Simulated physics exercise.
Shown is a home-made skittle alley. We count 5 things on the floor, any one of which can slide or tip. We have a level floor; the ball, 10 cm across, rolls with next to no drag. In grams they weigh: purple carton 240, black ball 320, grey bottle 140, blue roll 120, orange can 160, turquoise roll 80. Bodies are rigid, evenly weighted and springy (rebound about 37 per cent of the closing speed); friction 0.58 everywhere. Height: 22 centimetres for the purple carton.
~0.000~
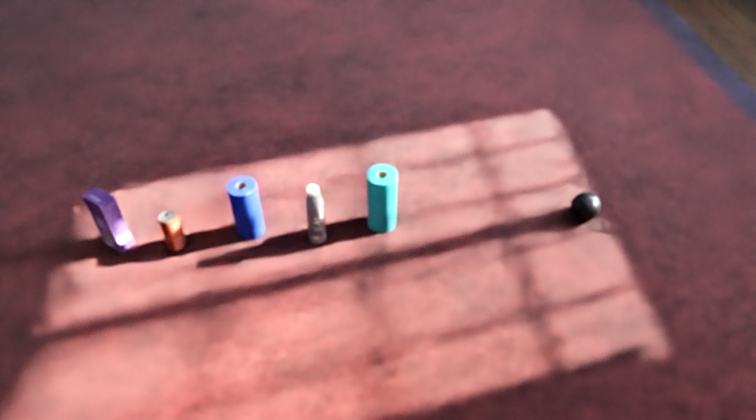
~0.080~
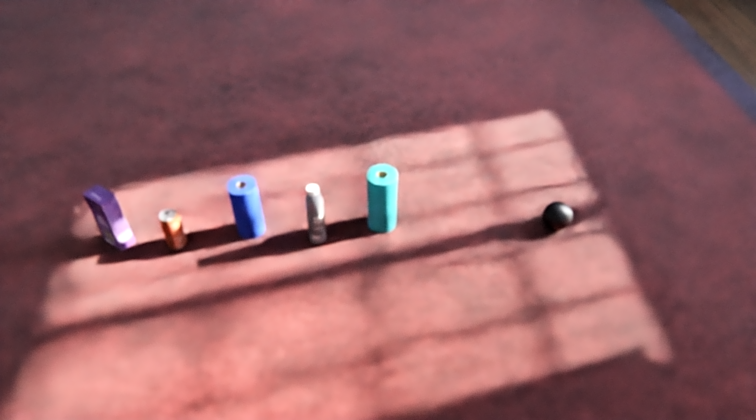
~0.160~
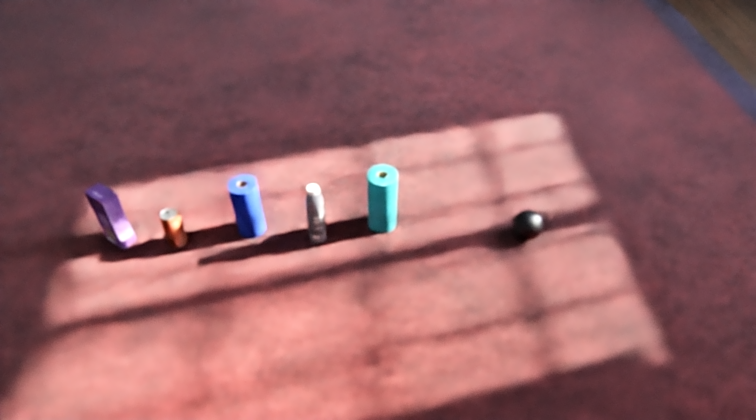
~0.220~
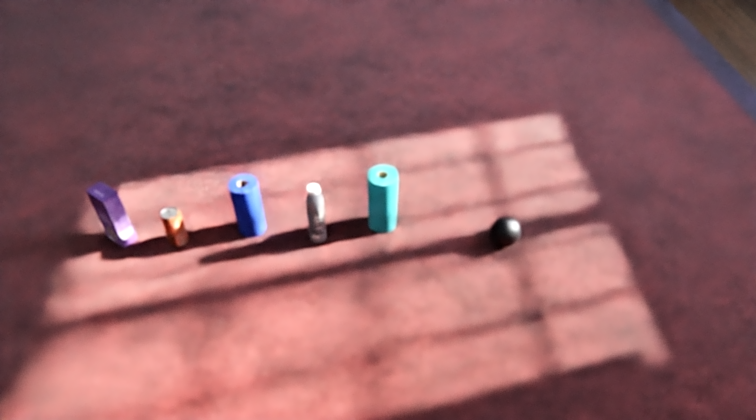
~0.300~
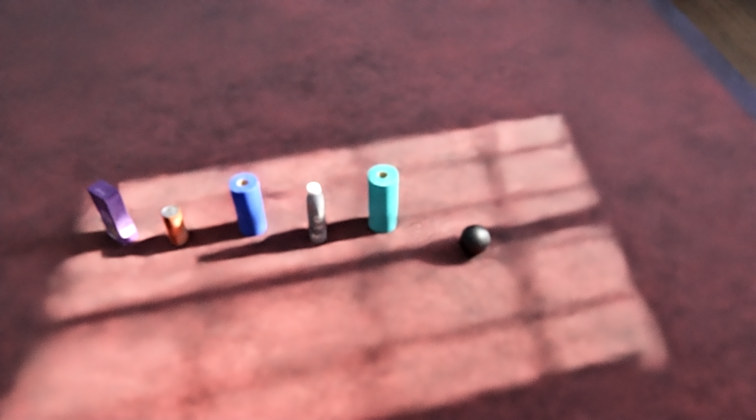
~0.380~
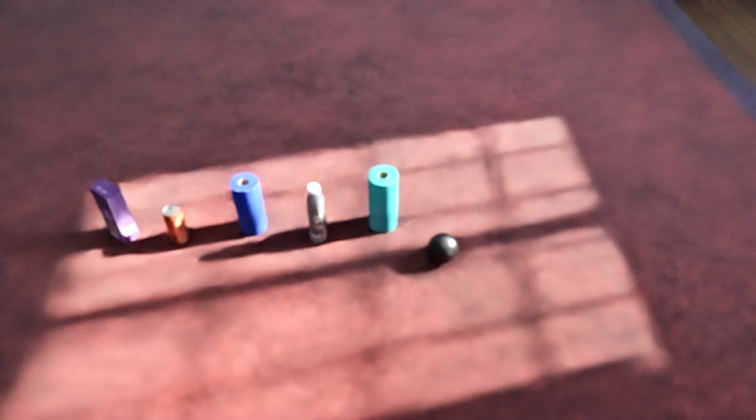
A dull red floor with a slanting patch of window light and shadow bars is seen from above at an angle, a blue edge crossing the top right corner. Five objects stand in a row from left to centre, purple, small orange, blue, slim grey and turquoise, with a black ball at right. The ball rolls steadily leftward and slightly nearer, while the row stays standing and the view barely shifts.
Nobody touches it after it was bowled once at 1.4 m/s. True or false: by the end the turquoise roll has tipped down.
False.
By 0.68 s, ball has run 96 cm; black ball near (317, 278).
By 0.98 s, ball has run 137 cm; black ball near (179, 310).
By 1.28 s, ball has run 178 cm; black ball near (29, 346).
When it is over (1.5 s), all 5 within 8 cm of the start. End places, in pixels of the last picture, turquoise roll near (383, 200).
